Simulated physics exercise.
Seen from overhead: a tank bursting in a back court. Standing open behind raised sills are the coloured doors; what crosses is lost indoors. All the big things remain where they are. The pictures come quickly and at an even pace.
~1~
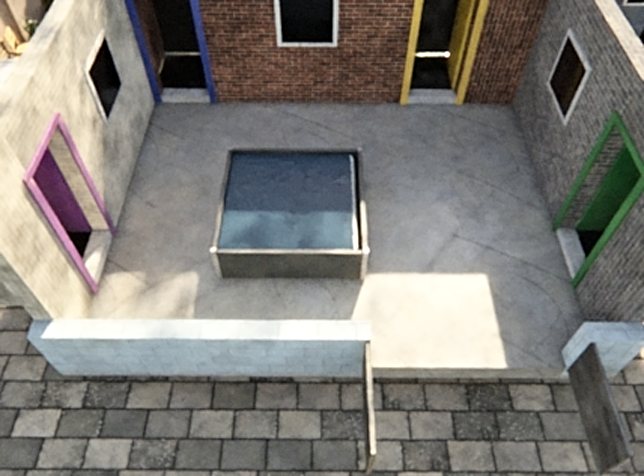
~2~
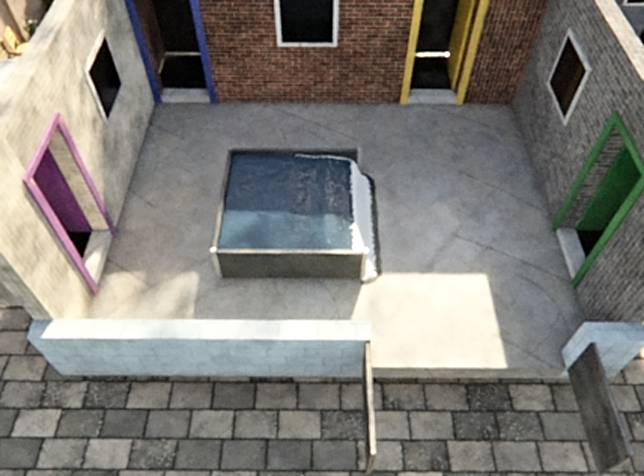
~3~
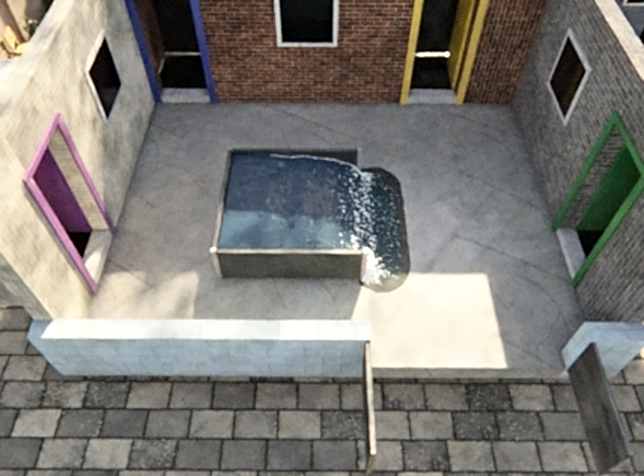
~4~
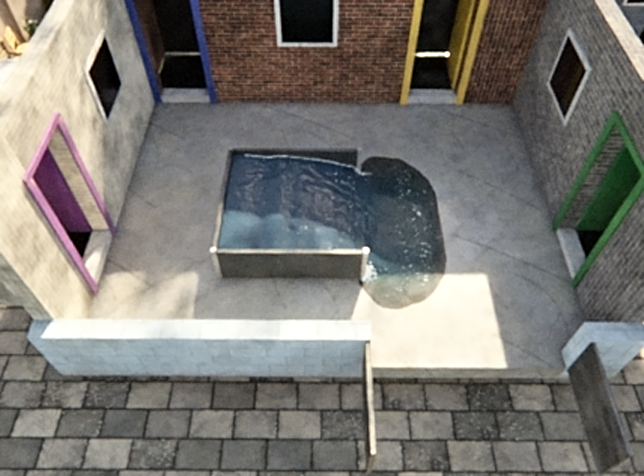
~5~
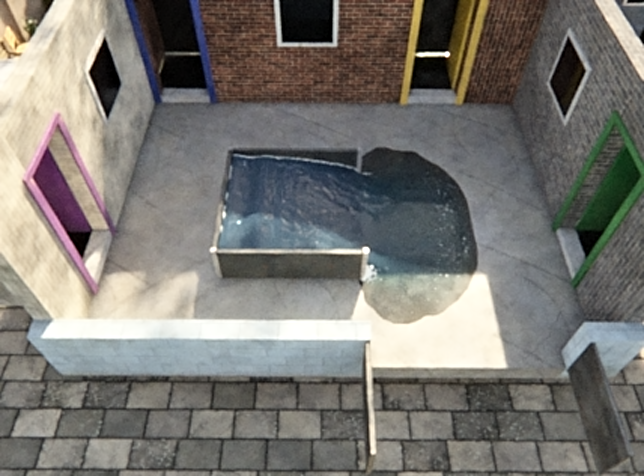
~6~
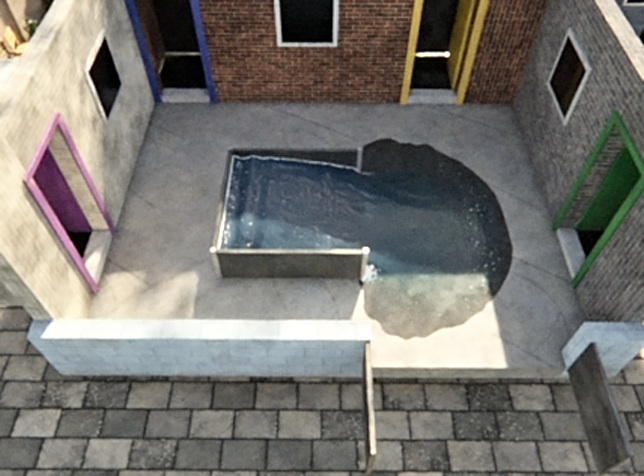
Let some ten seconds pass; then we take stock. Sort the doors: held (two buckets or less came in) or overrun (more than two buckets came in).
Sorted: Blue door held, yellow door held, purple door held, green door overrun.
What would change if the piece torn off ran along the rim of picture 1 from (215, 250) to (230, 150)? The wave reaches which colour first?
My answer is the purple-painted one.
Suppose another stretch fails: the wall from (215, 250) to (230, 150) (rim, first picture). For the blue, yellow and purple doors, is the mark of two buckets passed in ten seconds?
The blue door door tops the limit, the yellow door door remains within the limit and the purple door door tops the limit.
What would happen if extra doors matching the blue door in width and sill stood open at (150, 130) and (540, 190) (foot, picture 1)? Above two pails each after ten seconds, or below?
Well, the earlier one is below the limit, while the later one is above the limit.
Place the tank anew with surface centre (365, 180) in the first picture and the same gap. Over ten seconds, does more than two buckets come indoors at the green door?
Log: Green door breaks the limit.
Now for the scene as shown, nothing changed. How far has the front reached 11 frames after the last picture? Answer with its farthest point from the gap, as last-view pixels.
My guess would be about (506, 108).
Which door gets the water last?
Answer - the one in purple.
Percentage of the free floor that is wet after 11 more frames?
It works out to about 40 in a hundred.
A moment on, water covers 40 % of the floor; the blue door not reached, the yellow door not reached, the purple door not reached, the green door under two buckets in.
Next, water covers 40 % of the floor; the blue door not reached, the yellow door wet at the sill, nothing in, the purple door not reached, the green door over two buckets in.
Then, water covers 40 % of the floor; the blue door not reached, the yellow door wet at the sill, nothing in, the purple door not reached, the green door far over two buckets in.
Later, water covers 70 % of the floor; the blue door wet at the sill, nothing in, the yellow door wet at the sill, nothing in, the purple door not reached, the green door far over two buckets in.
In the end, water covers 90 % of the floor; the blue door wet at the sill, nothing in, the yellow door wet at the sill, nothing in, the purple door wet at the sill, nothing in, the green door far over two buckets in.
